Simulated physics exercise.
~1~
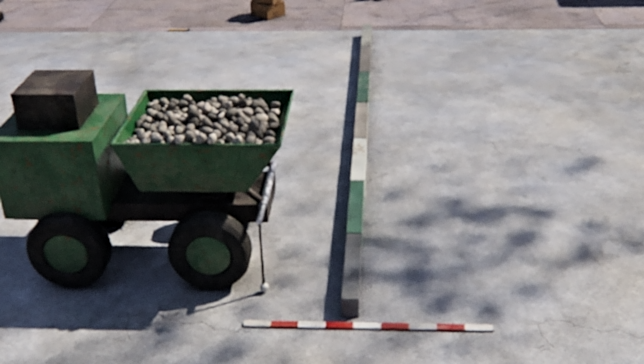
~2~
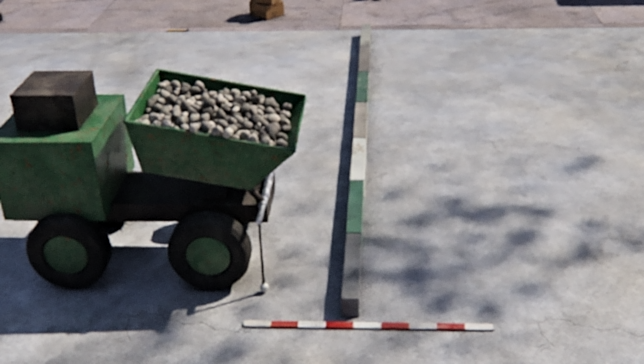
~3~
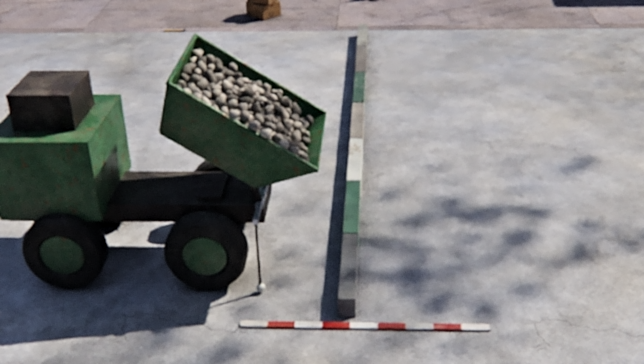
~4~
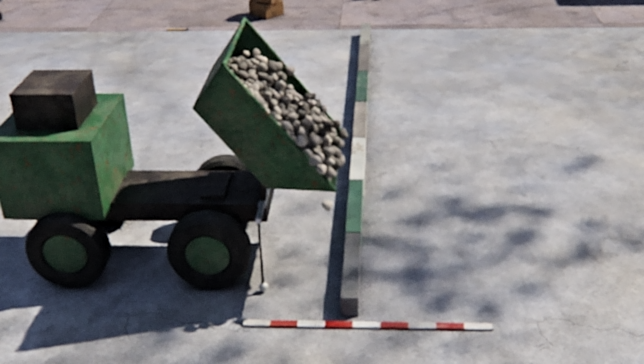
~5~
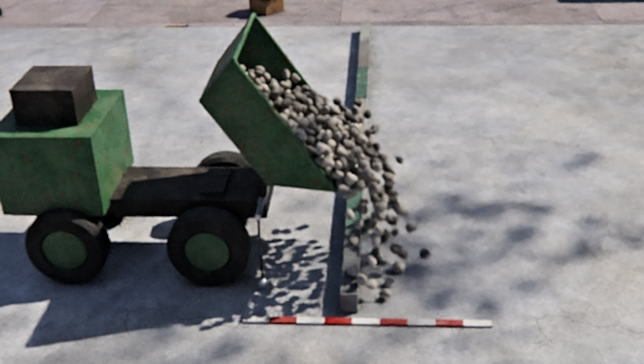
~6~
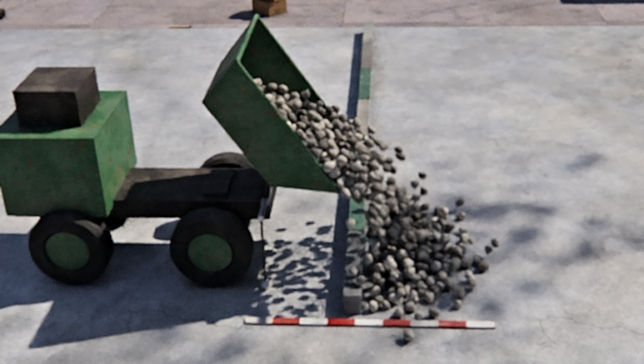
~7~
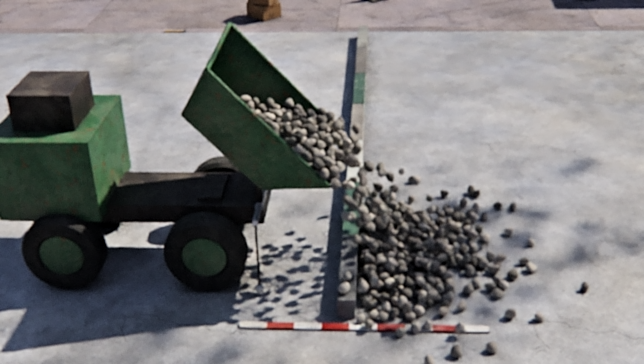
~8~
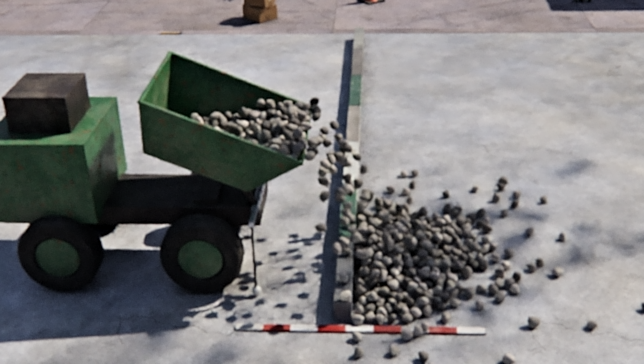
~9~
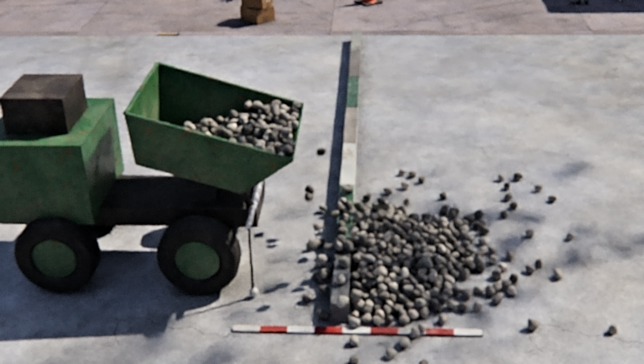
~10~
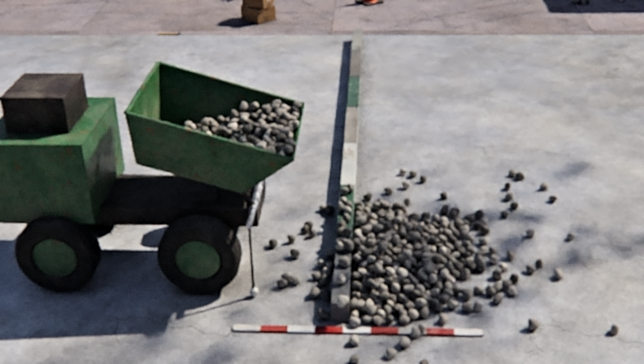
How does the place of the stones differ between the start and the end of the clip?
At the start all the stones sit in the dumper's green skip on the left. At the end about half of them lie lower and further right, mostly in a heap against and beyond the kerb, while the rest remain in the skip.
